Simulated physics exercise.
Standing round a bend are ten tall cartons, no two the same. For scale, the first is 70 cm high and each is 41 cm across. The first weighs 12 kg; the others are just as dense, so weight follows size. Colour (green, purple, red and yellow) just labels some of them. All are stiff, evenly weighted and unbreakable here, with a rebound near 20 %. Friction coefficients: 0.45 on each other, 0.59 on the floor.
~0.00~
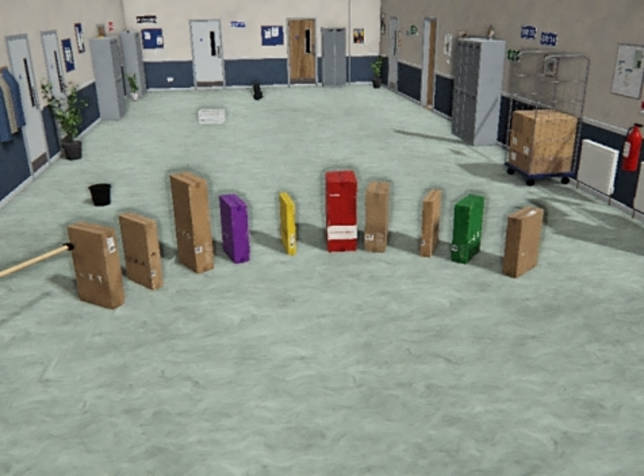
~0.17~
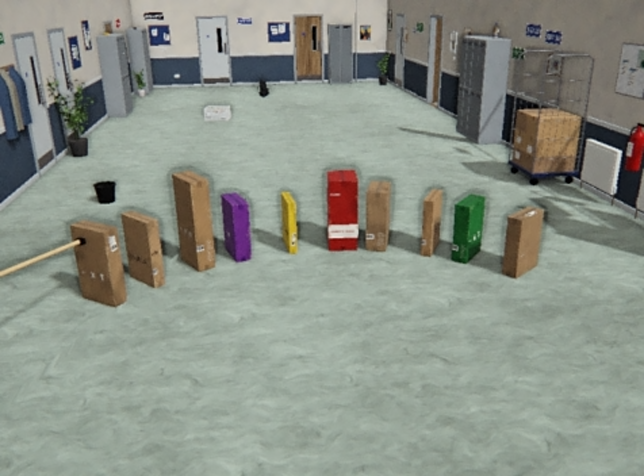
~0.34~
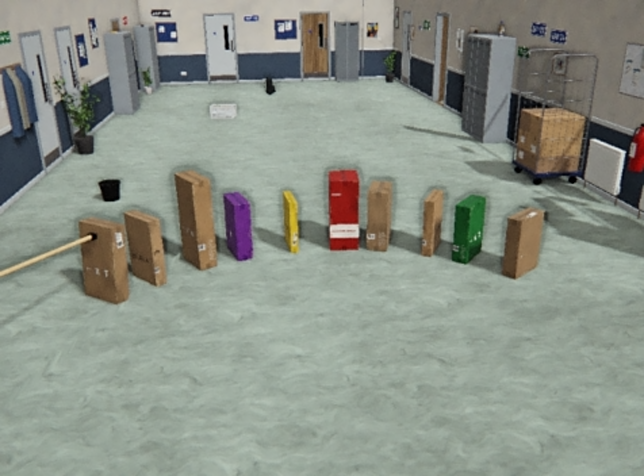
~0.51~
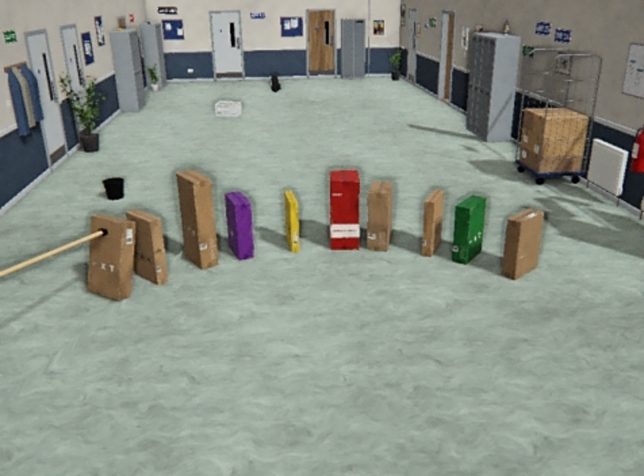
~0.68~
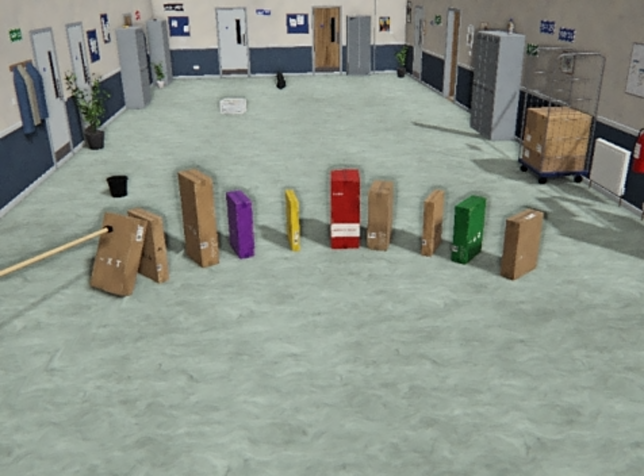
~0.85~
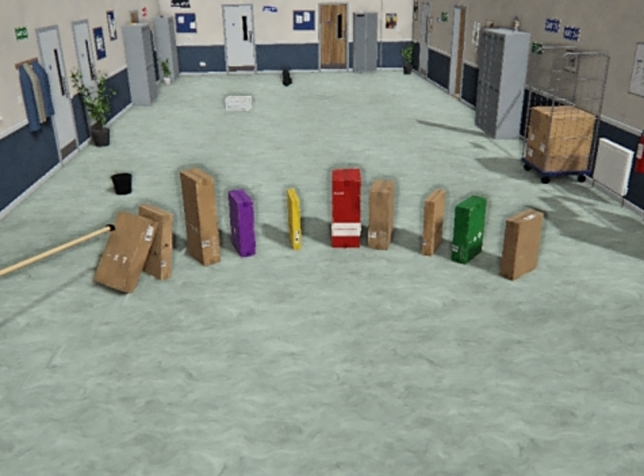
Ten upright cartons of differing heights, mostly brown with purple, yellow, red and green ones among them, stand in a curved row across a pale green floor. The slightly raised view takes in lockers, doors, a plant and a caged trolley holding a box, and drifts gently round. From the left, a wooden pole moves up to the leftmost brown carton and pushes it rightward, tilting it against its neighbour.
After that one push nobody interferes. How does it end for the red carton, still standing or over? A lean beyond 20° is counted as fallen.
The red carton stays standing.
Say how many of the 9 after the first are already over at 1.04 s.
1 by then.
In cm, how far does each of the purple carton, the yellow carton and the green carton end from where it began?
About: Purple 40, yellow 20, green 0.
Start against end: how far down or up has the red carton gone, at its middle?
It ends some 0 cm lower.
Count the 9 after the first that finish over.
It comes to 4.
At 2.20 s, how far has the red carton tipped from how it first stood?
Some 0°.
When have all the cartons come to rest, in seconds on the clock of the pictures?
Around 2.5 s.
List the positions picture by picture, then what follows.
In the first picture (we follow the side turned to the camera; the camera moves round a little), pole end (71, 248) 14 cm from the first carton; red carton (342, 218); purple carton (241, 235); yellow carton (291, 230); no other piece has moved.
In the second picture, pole end (83, 242) 46 mm from the first carton; red carton (343, 217).
In the third picture, pole end (95, 237) pushing; red carton (344, 217); no other piece has moved.
In the fourth picture, pole end (105, 233) pushing; red carton (345, 217); no other piece has moved.
In the fifth picture, pole end (111, 230) stopped; red carton (345, 216); no other piece has moved.
In the sixth picture, pole end (113, 229) stopped; red carton (346, 215); purple carton (247, 230); yellow carton (297, 226); steepest lean 9°, the carton at (167, 248); one has shifted.
Around 1.04 s, 1 of the 9 other cartons over; red carton unmoved.
Around 1.58 s, 1 of the 9 other cartons over; red carton unmoved; purple carton tipped 4°.
Around 2.00 s, 3 of the 9 other cartons over; red carton unmoved; purple carton tipped 51°.
Around 2.20 s, 4 of the 9 other cartons over; red carton unmoved; purple carton tipped 73°.
Finally (2.8 s), 4 of the 9 other cartons over; red carton displaced 7 cm; purple carton tipped 74°; yellow carton tipped 56°. Five left standing. Seen by the last camera, middles, red carton near (352, 209), purple carton near (274, 231).
